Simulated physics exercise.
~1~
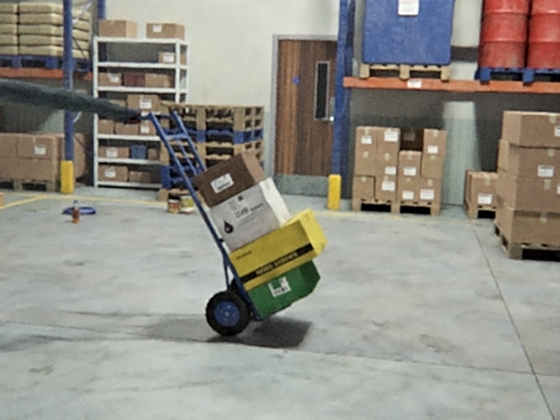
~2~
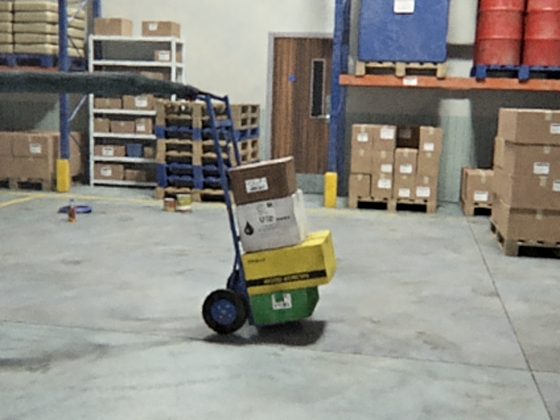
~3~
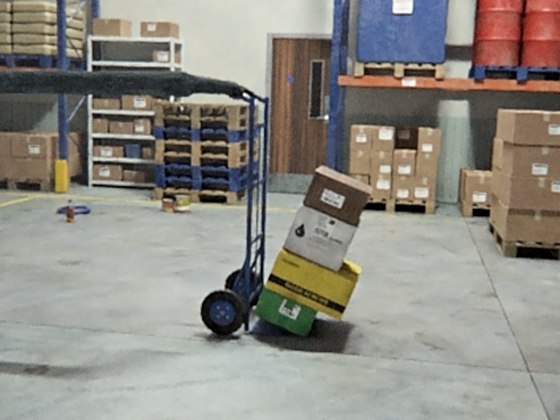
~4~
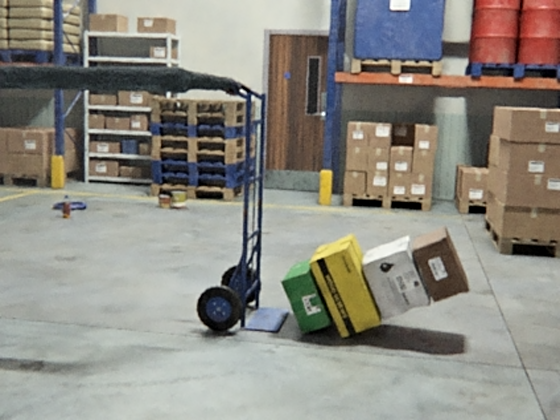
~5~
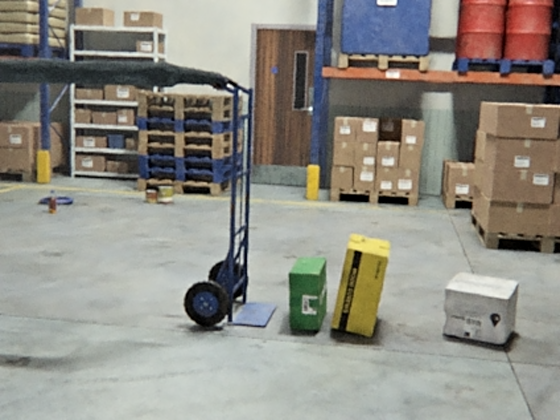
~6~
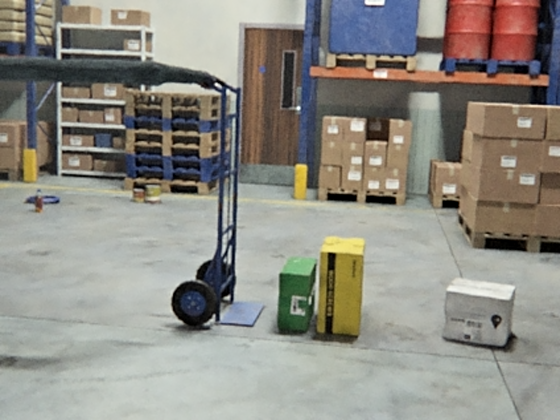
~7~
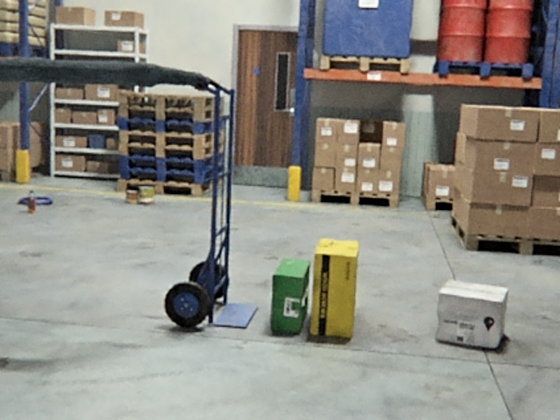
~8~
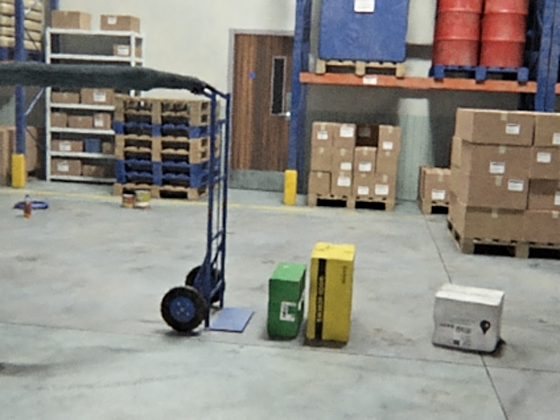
At first, a blue hand truck stands tilted back on a warehouse floor, carrying a green box at the bottom, then a yellow box, a white parcel and a brown box on top. A dark-sleeved arm reaching in from the left swings the truck upright. As it comes up straight, the whole stack keeps leaning to the right and topples off the plate. The boxes land in a row, with the brown one farthest out, and then it disappears from view. Finally, the green and yellow boxes rest on their sides near the empty truck, while the white parcel lies farther right.
